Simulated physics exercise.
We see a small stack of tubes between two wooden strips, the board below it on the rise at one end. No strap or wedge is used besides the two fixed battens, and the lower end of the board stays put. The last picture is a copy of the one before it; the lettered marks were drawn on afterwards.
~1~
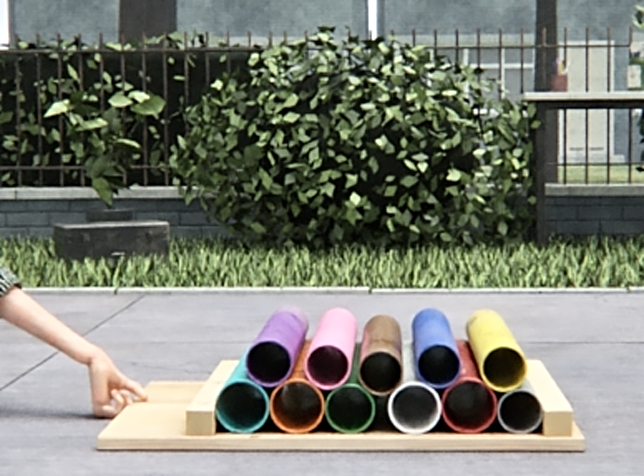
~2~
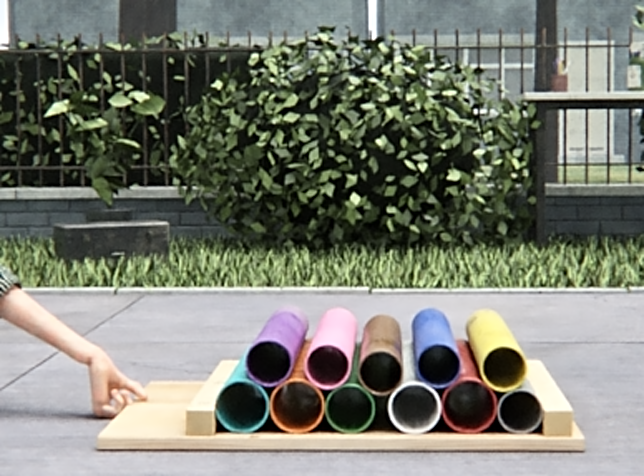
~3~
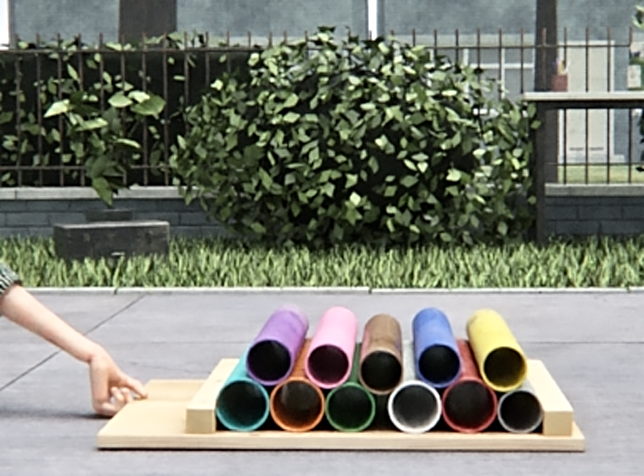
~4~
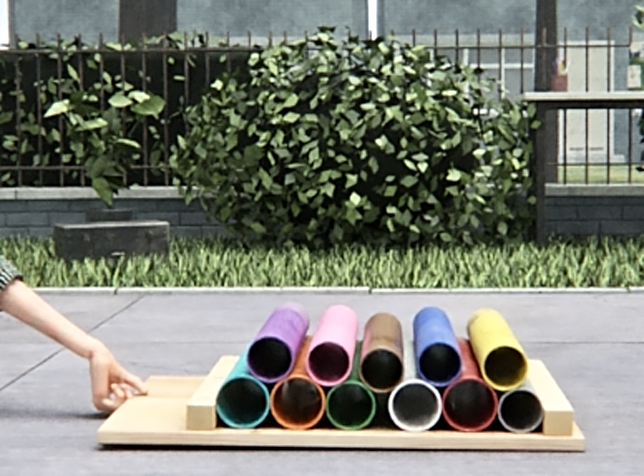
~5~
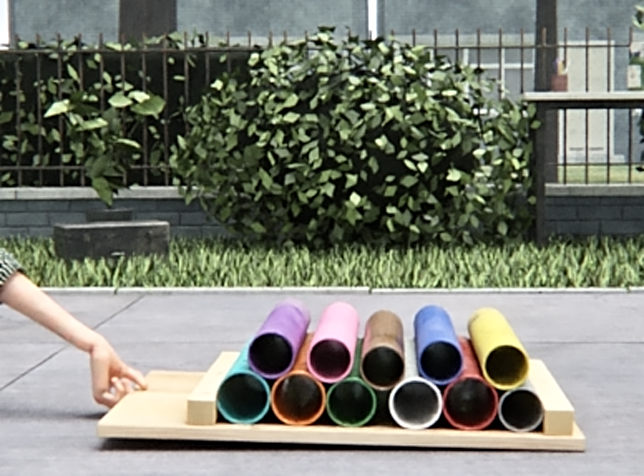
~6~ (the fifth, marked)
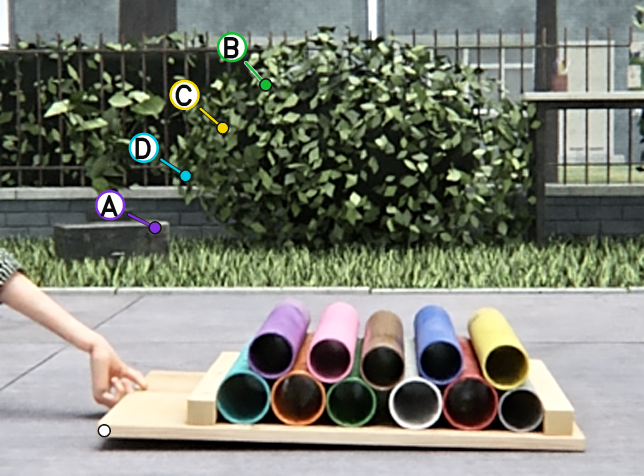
A hand slowly lifting the left end of a wooden board holding two rows of colourful tubes between wooden strips.
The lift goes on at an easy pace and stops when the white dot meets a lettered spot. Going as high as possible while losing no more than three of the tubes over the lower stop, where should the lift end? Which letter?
A is the limit.
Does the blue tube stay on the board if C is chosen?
The blue tube: No.
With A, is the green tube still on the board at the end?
The green tube: Yes.
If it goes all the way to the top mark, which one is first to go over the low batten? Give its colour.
It is the yellow one.
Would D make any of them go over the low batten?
Yes, at D.
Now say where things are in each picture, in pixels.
Grey tube (520, 411); pink tube (328, 366); purple tube (269, 363), in the first frame.
Purple tube (269, 363); brown tube (381, 373), in the second frame.
Board (344, 400); turquoise tube (242, 404); orange tube (297, 404); grey tube (520, 411), in the third frame.
Board (345, 398); turquoise tube (243, 402); orange tube (298, 402), in the fourth frame.
Board (345, 395); turquoise tube (243, 397); orange tube (298, 399), in the fifth frame.
On the marked copy, A at (155, 228); B at (266, 85); C at (223, 128); D at (186, 176); the white dot at (104, 431).
Following A. Soon after the start, board at 16°.
Later, board at 27°.
In the end, board at 27°, one over the low batten (yellow).
As for the rest, B five over the low batten; C five over the low batten; D five over the low batten.
